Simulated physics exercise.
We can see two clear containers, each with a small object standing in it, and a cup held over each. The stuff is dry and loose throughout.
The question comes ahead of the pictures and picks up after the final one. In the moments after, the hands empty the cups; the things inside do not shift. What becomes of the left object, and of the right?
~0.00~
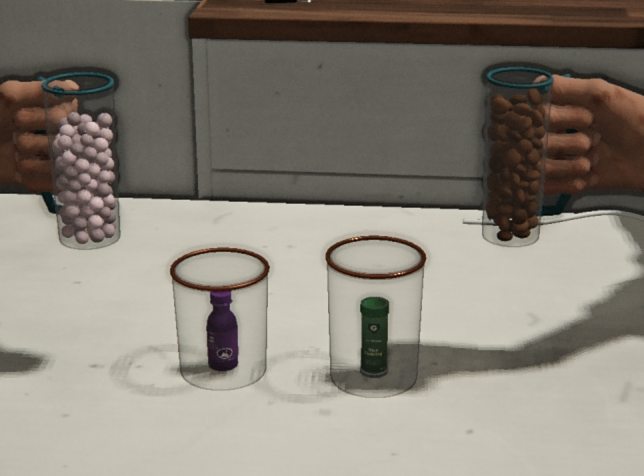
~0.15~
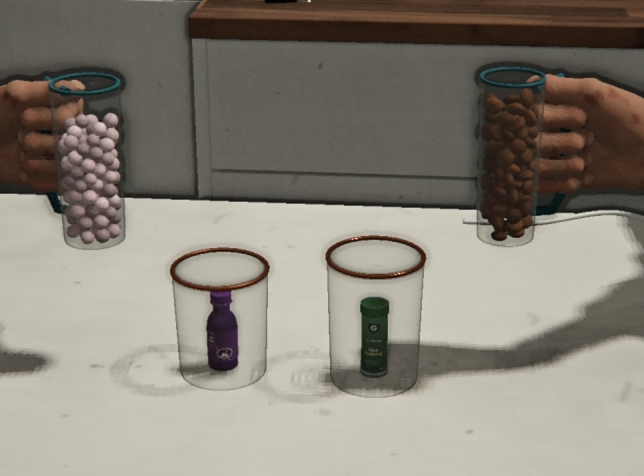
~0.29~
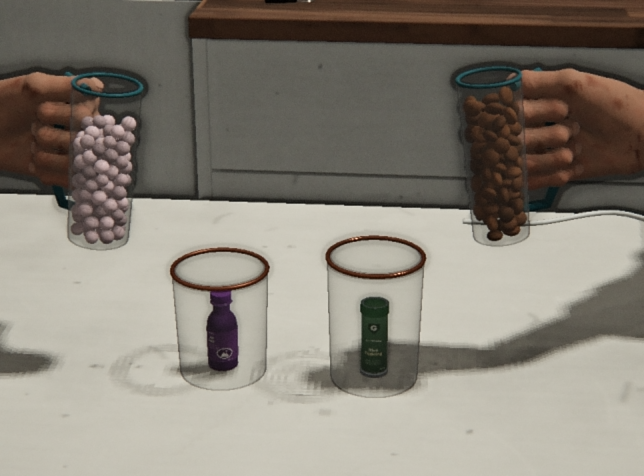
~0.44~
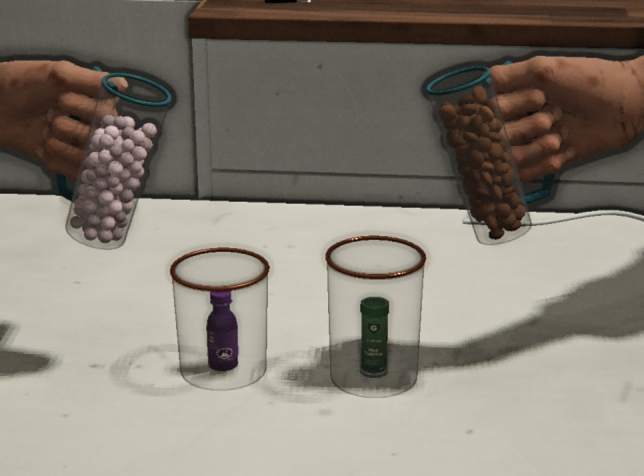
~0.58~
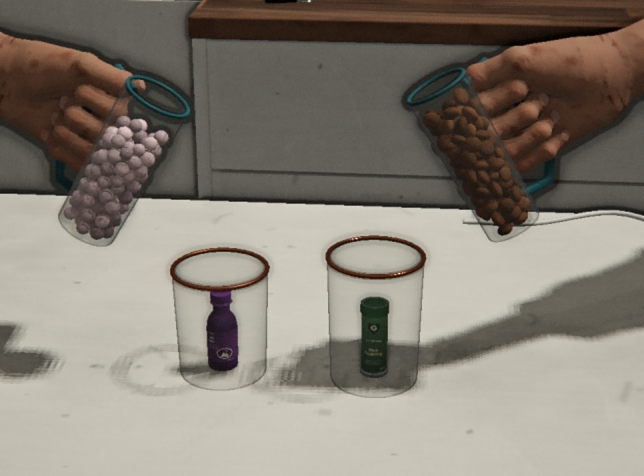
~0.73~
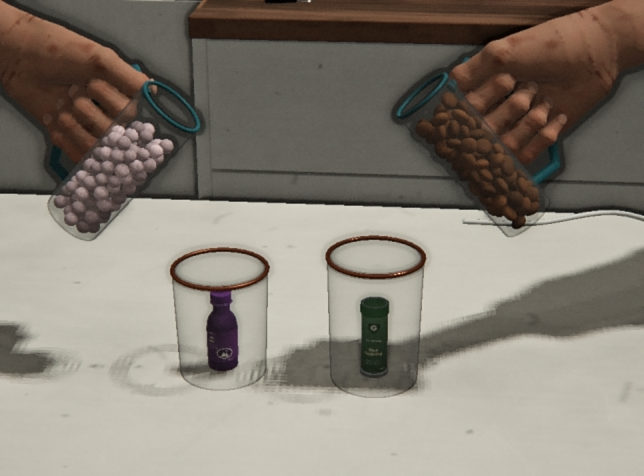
Left: Visible. Right: Visible.
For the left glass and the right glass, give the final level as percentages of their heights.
Roughly 60 % for the left and 50 % for the right.
By 1.13 s, left glass empty, all of its cupful still in the cup; right glass empty, all of its cupful still in the cup.
By 1.55 s, left glass nearly empty, nearly all of its cupful still in the cup; right glass empty, all of its cupful still in the cup.
By 2.06 s, left glass half full, none of its cupful still in the cup, one piece on the table; right glass a third full, none of its cupful still in the cup.
When it is over (2.8 s), left glass two thirds full (surface near (221, 306)), one piece on the table; right glass half full (surface near (375, 315)), nothing beside it; the left thing is still showing; the right thing is still showing.
